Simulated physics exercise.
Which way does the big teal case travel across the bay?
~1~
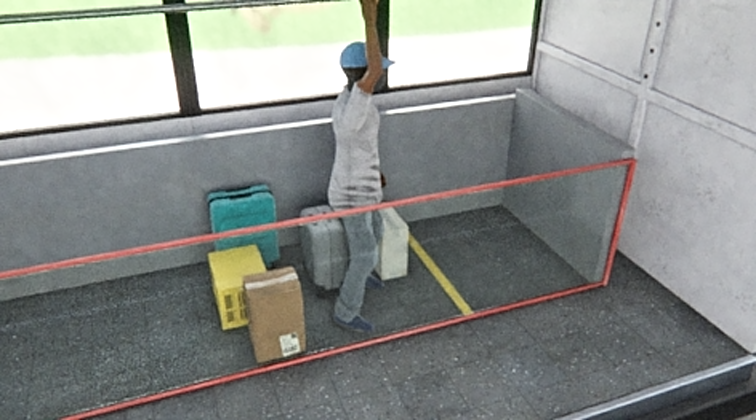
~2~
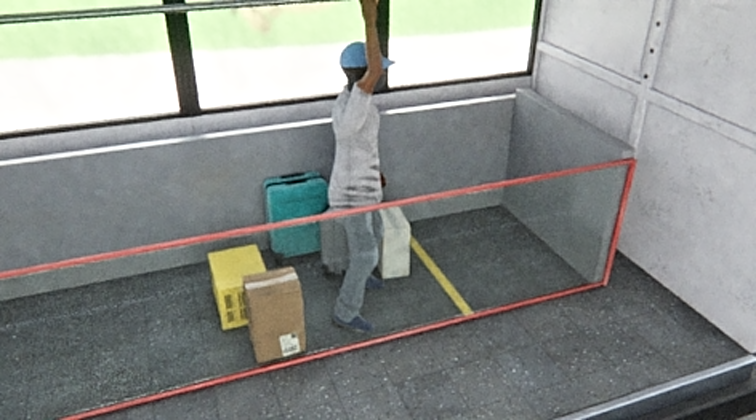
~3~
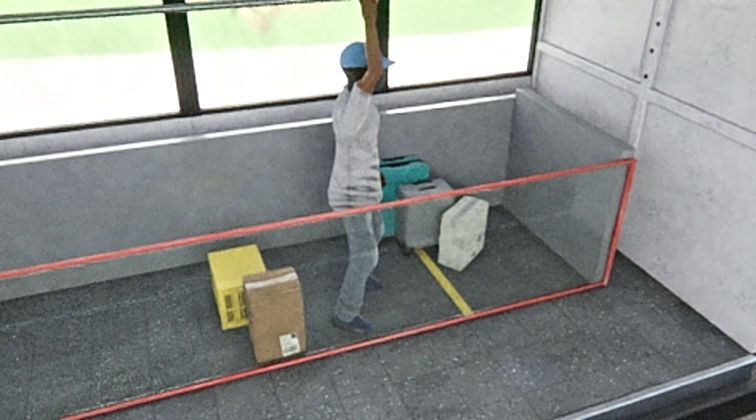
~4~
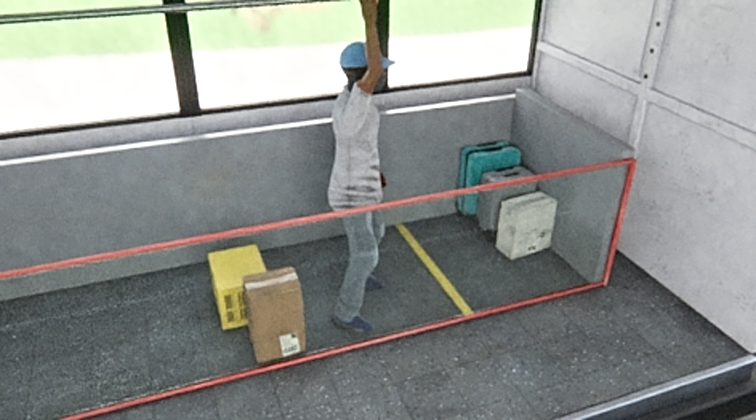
The big teal case moves to the right, passing behind the standing passenger and ending up beyond the yellow line.
